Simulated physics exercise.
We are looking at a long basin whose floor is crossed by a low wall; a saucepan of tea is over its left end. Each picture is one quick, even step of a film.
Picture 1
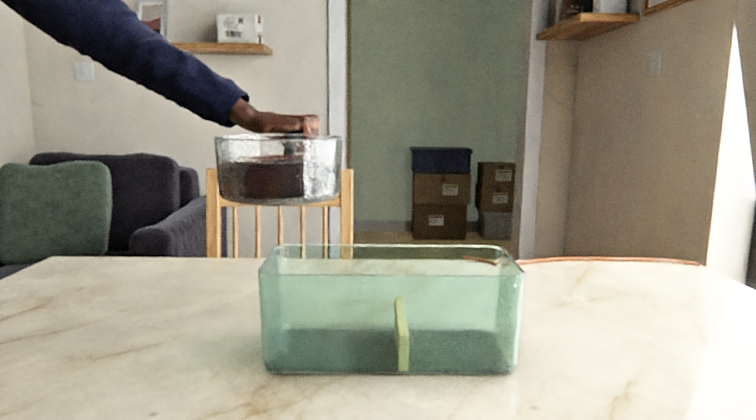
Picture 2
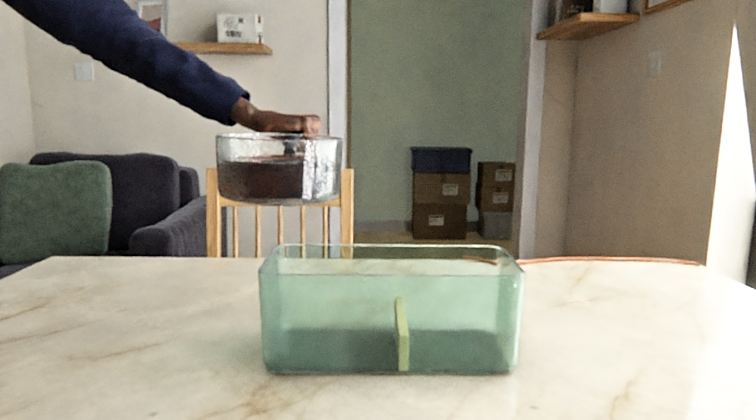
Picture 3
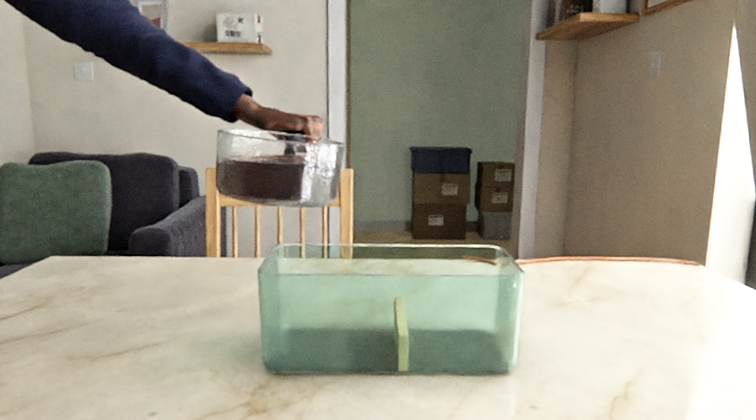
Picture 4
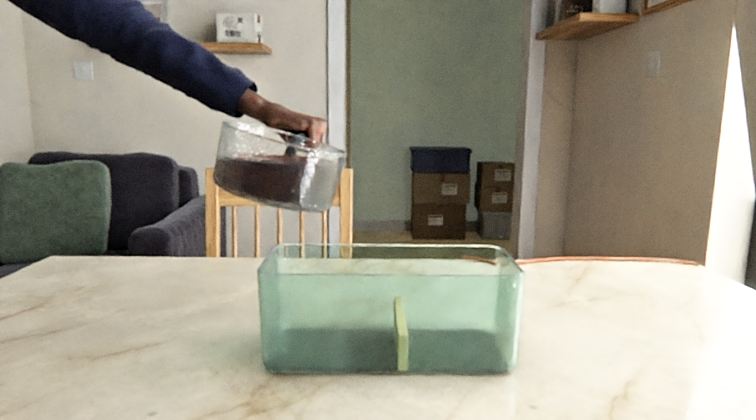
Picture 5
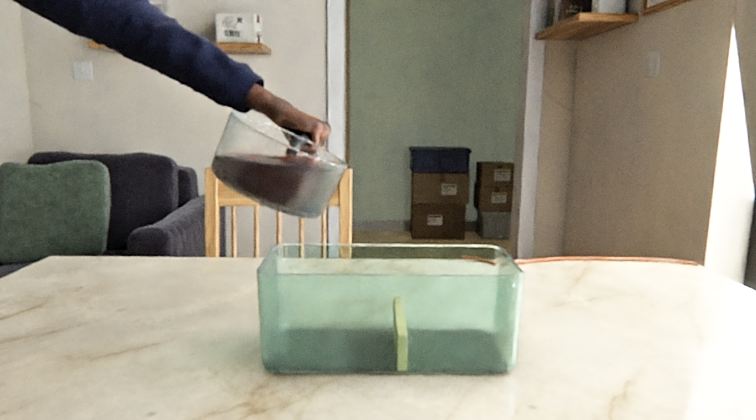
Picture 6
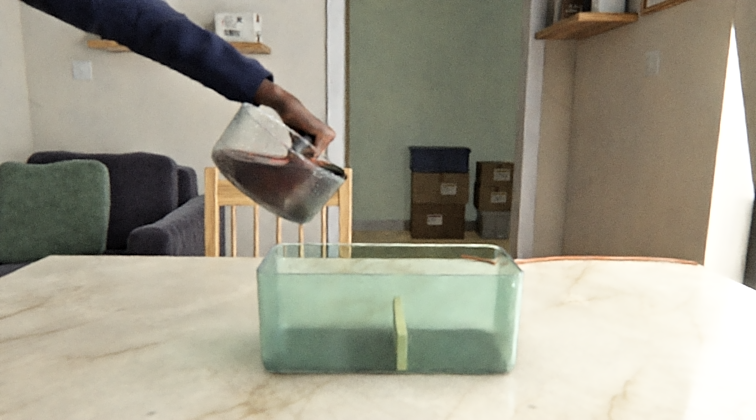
The video shows a hand holding a clear glass pan of dark tea above the left end of a long green-tinted basin with a low wall across its floor, gradually tilting the pan steeply down to the right.
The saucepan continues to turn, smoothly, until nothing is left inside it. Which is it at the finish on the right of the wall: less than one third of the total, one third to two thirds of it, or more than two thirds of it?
At the finish the right of the wall has less than one third of the total.
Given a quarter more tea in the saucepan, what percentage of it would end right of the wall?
Roughly 20 %.
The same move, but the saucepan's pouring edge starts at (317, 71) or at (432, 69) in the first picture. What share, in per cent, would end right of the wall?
10 % and 75 %.
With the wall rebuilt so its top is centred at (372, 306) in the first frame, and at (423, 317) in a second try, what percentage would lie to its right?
35 % then 15 %, approximately.
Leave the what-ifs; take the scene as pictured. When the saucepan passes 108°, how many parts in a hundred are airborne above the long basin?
It comes to around 30 per cent.
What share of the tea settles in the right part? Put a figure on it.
Around 10 %.
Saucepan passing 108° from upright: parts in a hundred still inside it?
It keeps around 15 per cent at that angle.
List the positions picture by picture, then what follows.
In the first picture, it leans 0°; its right rim is at (341, 139); the tea meets the walls at (222, 159) and (339, 161); the long basin's rim runs from (268, 259) to (513, 261); the wall's top is at (401, 316).
In the second picture, it leans 2°; its right rim is at (342, 141); the tea meets the walls at (223, 159) and (339, 161).
In the third picture, it leans 7°; its right rim is at (343, 146); the tea meets the walls at (222, 157) and (340, 162).
In the fourth picture, it leans 15°; its right rim is at (345, 155); the tea meets the walls at (222, 156) and (341, 164).
In the fifth picture, it leans 25°; its right rim is at (346, 167); the tea meets the walls at (220, 154) and (343, 166).
In the sixth picture, it leans 37°; its right rim is at (343, 181); the tea meets the walls at (218, 149) and (337, 168); 1 per cent is over the edge.
A moment on, the saucepan is tipped right over and 16 per cent is still to pour, 55 is left of the wall and 0 right of it.
Next, the saucepan is tipped right over and 2 per cent is still to pour, 89 is left of the wall and 3 right of it.
Then the saucepan is tipped right over and 0 per cent is still to pour, 89 is left of the wall and 7 right of it.
Later the saucepan is tipped right over and 0 per cent is still to pour, 89 is left of the wall and 8 right of it.
In the end 89 per cent lies left of the wall, 8 right of it and 3 outside.
